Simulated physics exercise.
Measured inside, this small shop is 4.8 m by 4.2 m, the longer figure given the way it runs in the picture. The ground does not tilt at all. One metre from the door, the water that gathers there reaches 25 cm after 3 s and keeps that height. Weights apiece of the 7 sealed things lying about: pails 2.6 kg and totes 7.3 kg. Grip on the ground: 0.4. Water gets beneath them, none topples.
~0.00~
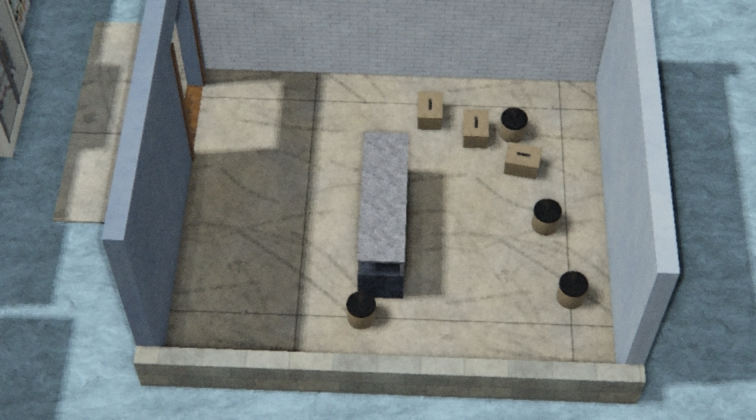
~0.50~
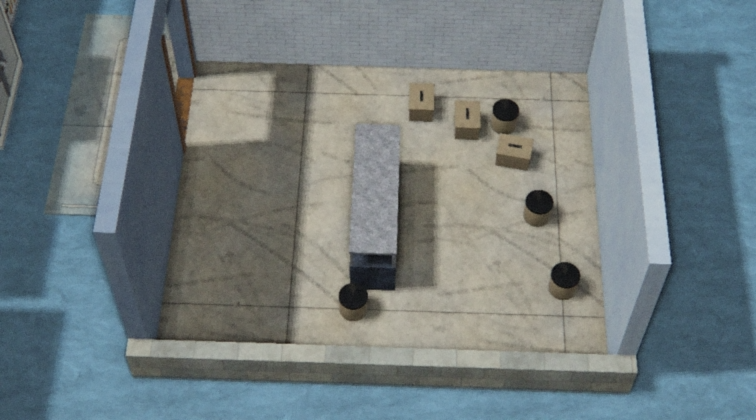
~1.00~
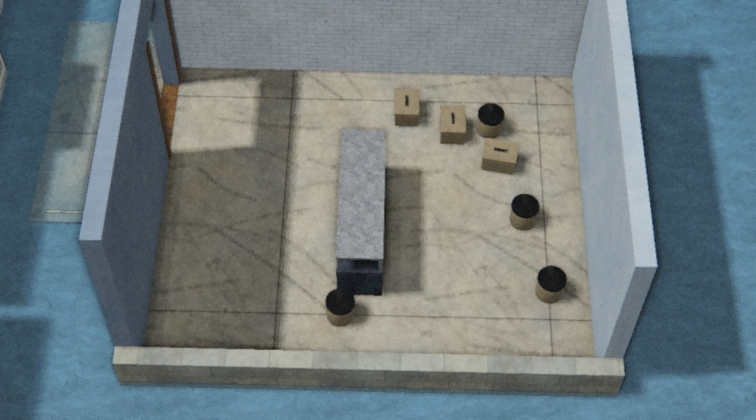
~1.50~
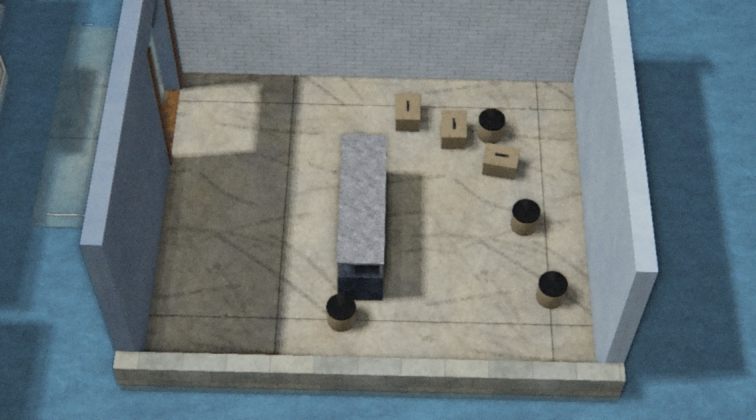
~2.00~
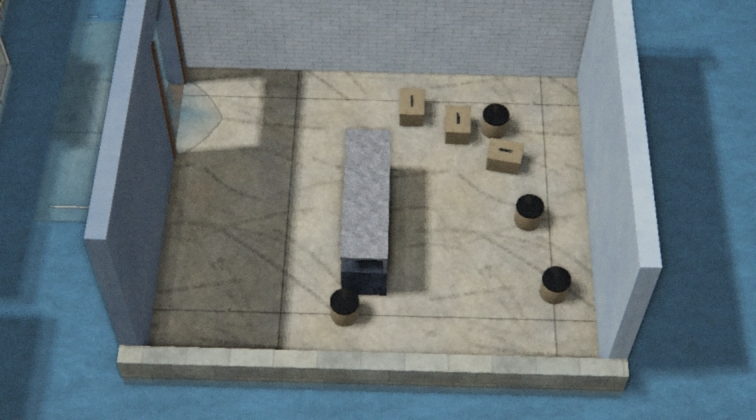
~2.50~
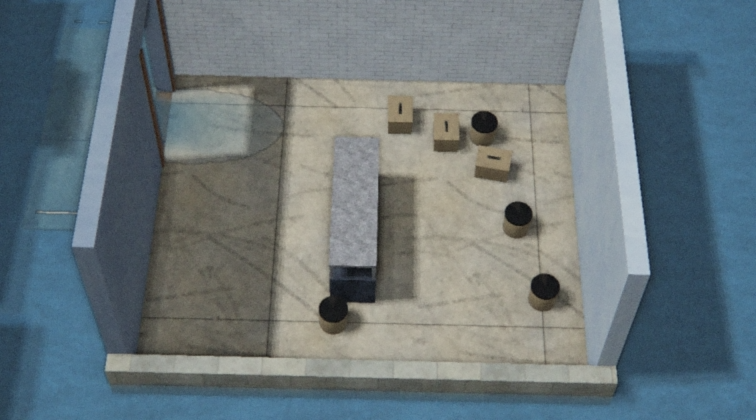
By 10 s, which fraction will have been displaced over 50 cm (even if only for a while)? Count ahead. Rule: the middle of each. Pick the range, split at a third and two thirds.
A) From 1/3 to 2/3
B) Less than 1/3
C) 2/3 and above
C.
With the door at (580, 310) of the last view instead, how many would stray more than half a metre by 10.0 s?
Then it comes to 4 of them.
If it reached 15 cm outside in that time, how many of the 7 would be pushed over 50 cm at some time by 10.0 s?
Count: 4.
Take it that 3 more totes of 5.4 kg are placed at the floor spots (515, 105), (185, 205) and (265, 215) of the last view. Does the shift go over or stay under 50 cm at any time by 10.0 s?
So, in the order asked, it's too far, not far enough and too far.
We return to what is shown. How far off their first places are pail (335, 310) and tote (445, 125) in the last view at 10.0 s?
In turn: 40 cm, 300 cm.
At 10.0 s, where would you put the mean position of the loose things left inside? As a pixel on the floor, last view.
About (443, 308).
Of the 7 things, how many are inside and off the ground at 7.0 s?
Count: 5.
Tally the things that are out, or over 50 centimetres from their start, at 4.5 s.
0.
After 3.5 s 0 of 7 are over 50 cm from their spots; 0 afloat.
After 4.5 s 0 of 7 are over 50 cm from their spots; 0 afloat.
After 7.0 s 5 of 7 are over 50 cm from their spots; 5 afloat.
After 10.0 s 6 of 7 are over 50 cm from their spots, and 6 have been at some point; 7 afloat.
